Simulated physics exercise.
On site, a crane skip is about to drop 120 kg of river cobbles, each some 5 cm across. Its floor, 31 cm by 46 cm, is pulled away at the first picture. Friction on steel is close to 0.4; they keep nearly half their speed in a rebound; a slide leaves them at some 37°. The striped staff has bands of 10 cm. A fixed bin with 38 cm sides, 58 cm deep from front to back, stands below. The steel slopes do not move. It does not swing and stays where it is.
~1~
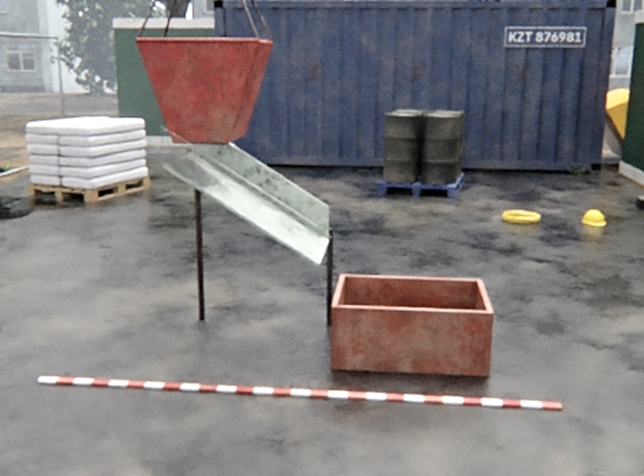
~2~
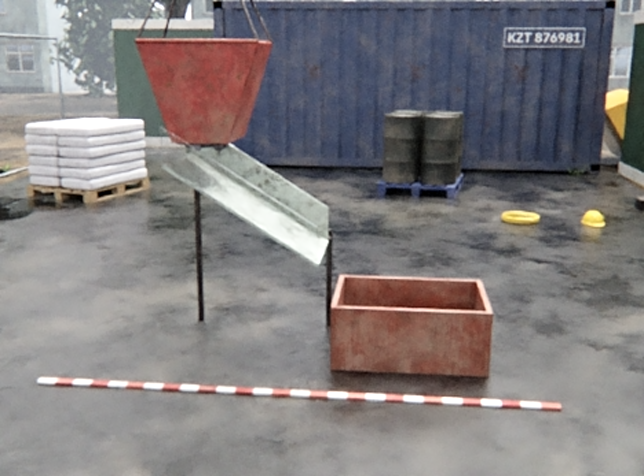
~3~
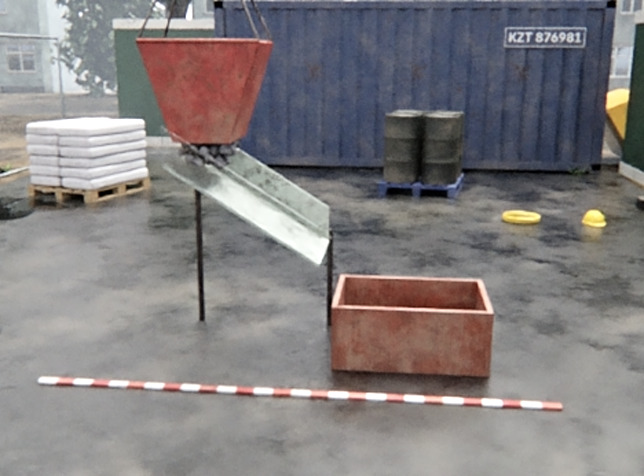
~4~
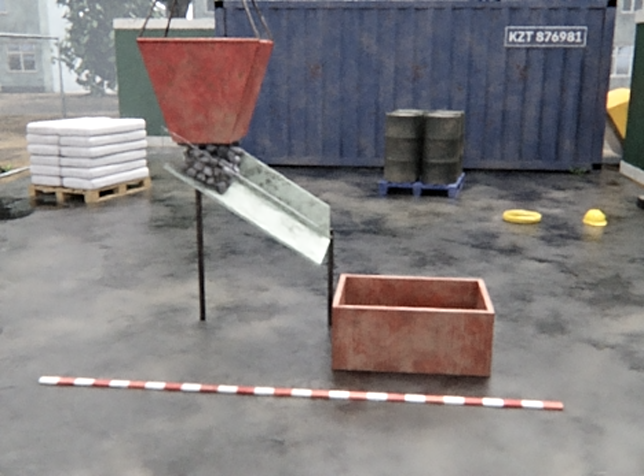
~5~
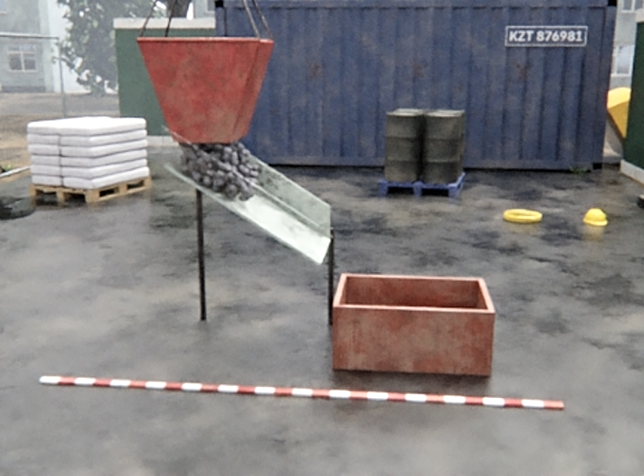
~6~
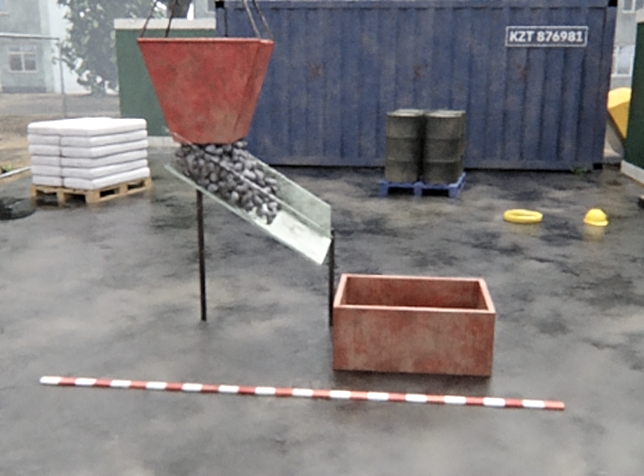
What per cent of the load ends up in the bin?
Close to 99 in a hundred.
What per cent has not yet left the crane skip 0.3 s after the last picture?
About 5 per cent.
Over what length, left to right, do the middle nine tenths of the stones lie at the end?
Roughly 70 cm.
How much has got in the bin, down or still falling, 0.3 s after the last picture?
Some 10 per cent.
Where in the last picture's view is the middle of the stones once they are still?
Their middle is at about (412, 332).
Then, 0.3 s after the last picture, 5 % in the crane skip, 79 % on the steel, 6 % falling or lying left of the bin, 10 % falling or lying in the bin; the stones farthest right are at (413, 331).
Then, 0.8 s after the last picture, 0 % in the crane skip, 44 % on the steel, 7 % falling or lying left of the bin, 50 % falling or lying in the bin; the stones farthest right are at (476, 338).
Then, 1.4 s after the last picture, 0 % in the crane skip, 2 % on the steel, 4 % falling or lying left of the bin, 94 % falling or lying in the bin; the stones farthest right are at (478, 339).
Then, 2.2 s after the last picture, 0 % in the crane skip, 99 % falling or lying in the bin; the stones farthest right are at (478, 339).
Then, 4.2 s after the last picture, 0 % in the crane skip, 99 % in the bin; the stones farthest right are at (478, 339).
